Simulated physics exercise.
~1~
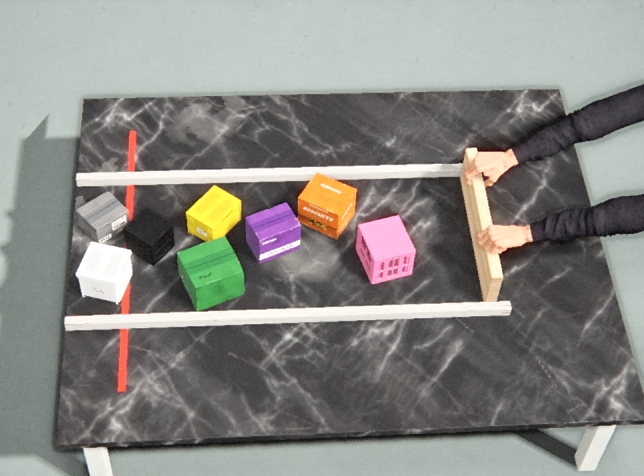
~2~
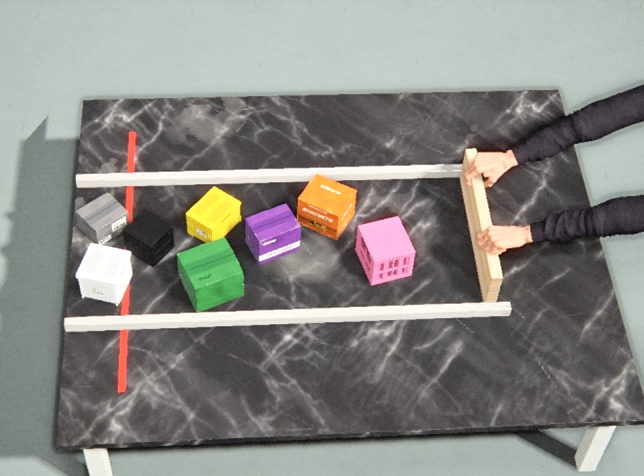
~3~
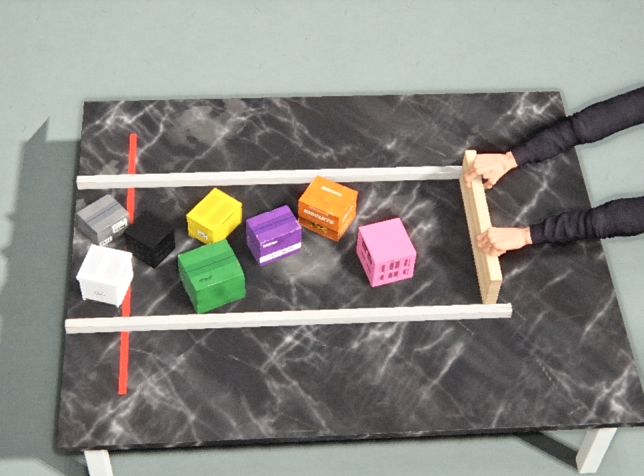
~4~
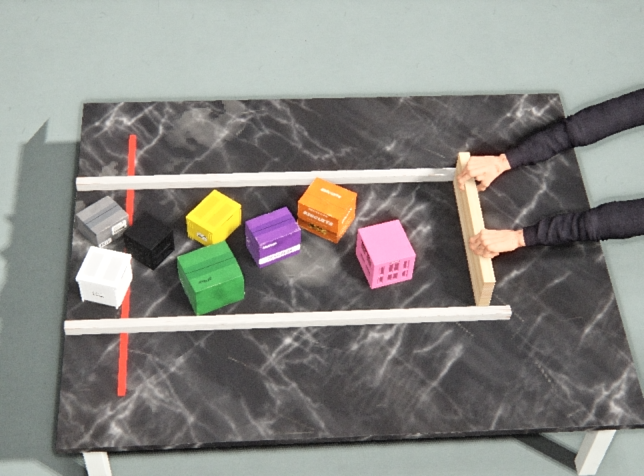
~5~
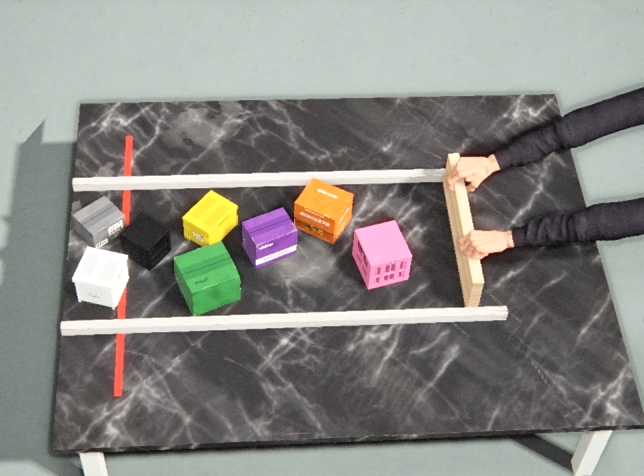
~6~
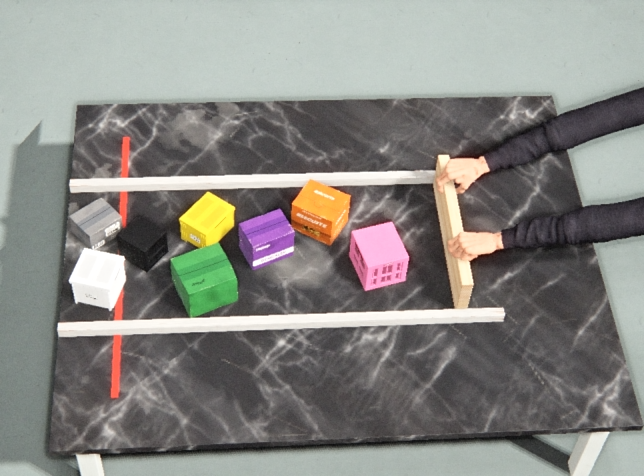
A wooden plank, held by two hands, stayed nearly still at first and then slid a short way left between two white rails, while the scattered colored boxes ahead of it hardly moved.
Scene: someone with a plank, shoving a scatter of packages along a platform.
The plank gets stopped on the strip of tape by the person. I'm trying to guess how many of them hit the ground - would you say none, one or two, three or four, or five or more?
I would say five or more.
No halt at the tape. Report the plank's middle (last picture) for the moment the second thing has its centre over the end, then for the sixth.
At the first moment about (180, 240), at the next about (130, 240).
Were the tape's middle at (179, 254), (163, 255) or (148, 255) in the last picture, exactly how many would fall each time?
Ground tally per try: 1 / 3 / 3.
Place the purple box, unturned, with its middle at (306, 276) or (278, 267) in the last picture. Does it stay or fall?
The purple box is safe at the first spot and ends up below at the second.
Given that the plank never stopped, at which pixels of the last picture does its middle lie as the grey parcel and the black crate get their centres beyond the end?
Middle: Roughly (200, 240); roughly (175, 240).
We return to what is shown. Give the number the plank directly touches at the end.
That would be 2 of them.
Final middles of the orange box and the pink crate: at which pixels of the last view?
You'll see the orange box at (97, 227), with the pink crate at (97, 262).
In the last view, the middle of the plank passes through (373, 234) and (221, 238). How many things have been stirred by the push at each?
First 1, after that 7.
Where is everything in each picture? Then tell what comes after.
The first picture shows grey parcel (104, 218); white tote (106, 273); black crate (149, 237); plank (480, 225); tape (128, 250).
The second picture shows white tote (105, 275); plank (480, 225).
The third picture shows black crate (150, 240); purple box (274, 236).
The fourth picture shows grey parcel (103, 222); yellow tote (214, 221).
The fifth picture shows white tote (102, 278); green parcel (207, 279).
The sixth picture shows grey parcel (97, 224); white tote (99, 280); black crate (143, 243); plank (452, 232); tape (121, 256).
A little later, none off yet; grey parcel at rest near (97, 224); white tote at rest near (99, 280); black crate at rest near (143, 243).
Next, none off yet; grey parcel at rest near (96, 223); white tote at rest near (99, 280); black crate shifted about its own width near (120, 240).
When it is over, the number that fall off is five or more; down, purple box, yellow tote, green parcel, black crate, white tote and grey parcel.
